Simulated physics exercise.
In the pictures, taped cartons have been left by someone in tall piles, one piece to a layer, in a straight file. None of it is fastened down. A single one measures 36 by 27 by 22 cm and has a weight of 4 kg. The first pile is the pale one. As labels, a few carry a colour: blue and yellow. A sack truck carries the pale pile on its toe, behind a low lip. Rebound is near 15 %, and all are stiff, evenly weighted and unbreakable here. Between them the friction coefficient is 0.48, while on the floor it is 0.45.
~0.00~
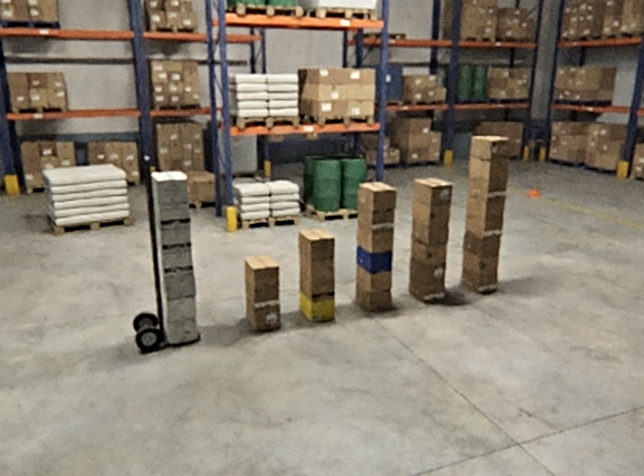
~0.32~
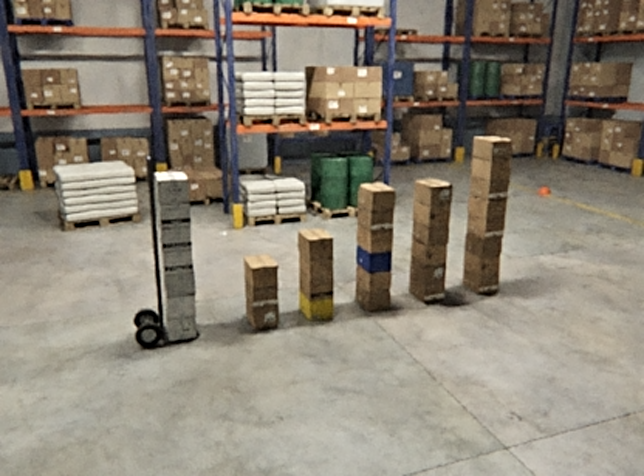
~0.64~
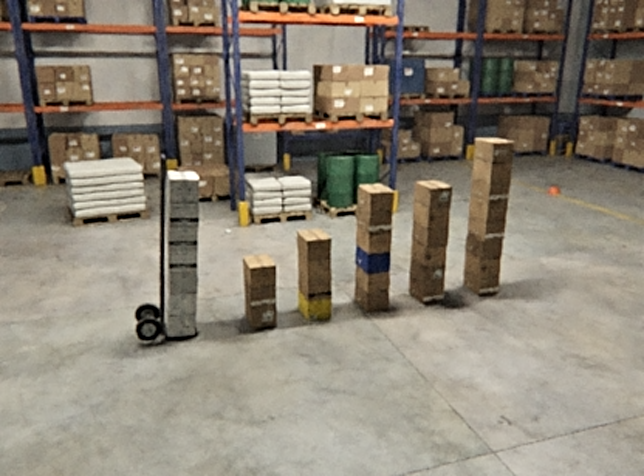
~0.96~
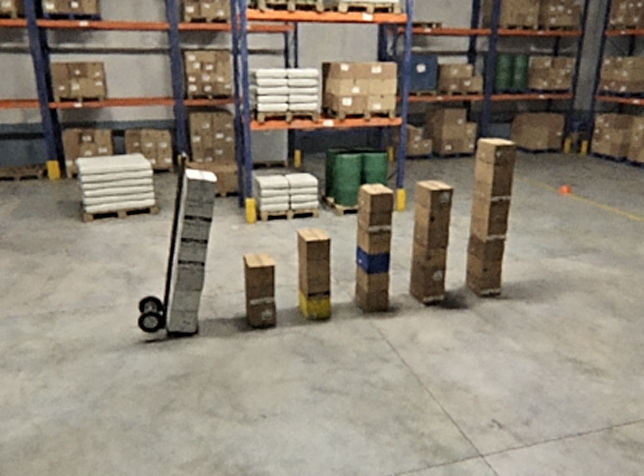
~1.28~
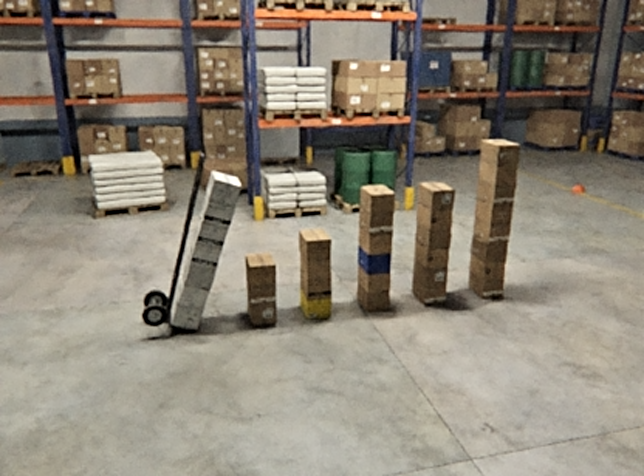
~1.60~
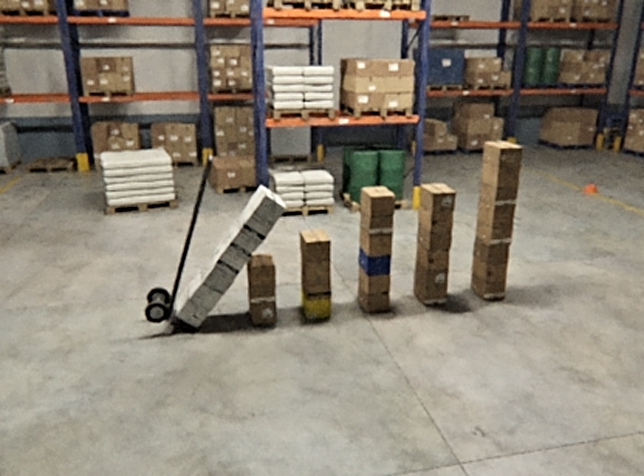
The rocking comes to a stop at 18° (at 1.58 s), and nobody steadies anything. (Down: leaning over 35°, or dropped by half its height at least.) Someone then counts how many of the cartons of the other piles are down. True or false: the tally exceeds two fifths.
False.
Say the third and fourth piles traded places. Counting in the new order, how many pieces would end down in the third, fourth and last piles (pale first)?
Down per pile: Third 6, fourth 4, last 8.
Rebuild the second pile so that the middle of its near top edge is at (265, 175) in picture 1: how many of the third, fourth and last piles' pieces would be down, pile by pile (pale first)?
Then third 3, fourth 6, last 8.
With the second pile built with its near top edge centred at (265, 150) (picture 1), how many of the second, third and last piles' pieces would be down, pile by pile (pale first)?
The tally would be second 7, then third 4, then last 8.
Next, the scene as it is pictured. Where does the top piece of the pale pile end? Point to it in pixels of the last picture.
Near (345, 298).
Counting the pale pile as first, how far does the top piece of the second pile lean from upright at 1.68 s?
It tilts close to 0 degrees.
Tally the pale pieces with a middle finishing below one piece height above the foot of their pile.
Count: 3.
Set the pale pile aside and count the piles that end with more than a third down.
The count is 0.
By 1.68 s, 7 of the pale pile down; none of the 27 other cartons down.
By 1.84 s, 7 of the pale pile down; none of the 27 other cartons down, 2 disturbed.
By 2.04 s, 7 of the pale pile down; none of the 27 other cartons down, 6 disturbed.
By 2.54 s, 7 of the pale pile down; none of the 27 other cartons down, 7 disturbed.
When it is over (3.5 s), 7 of the pale pile down; none of the 27 other cartons down, 6 disturbed; yellow carton unmoved; blue carton unmoved. That is 0 per cent. In pixels of the last frame, middles, yellow carton near (316, 302), blue carton near (375, 260).
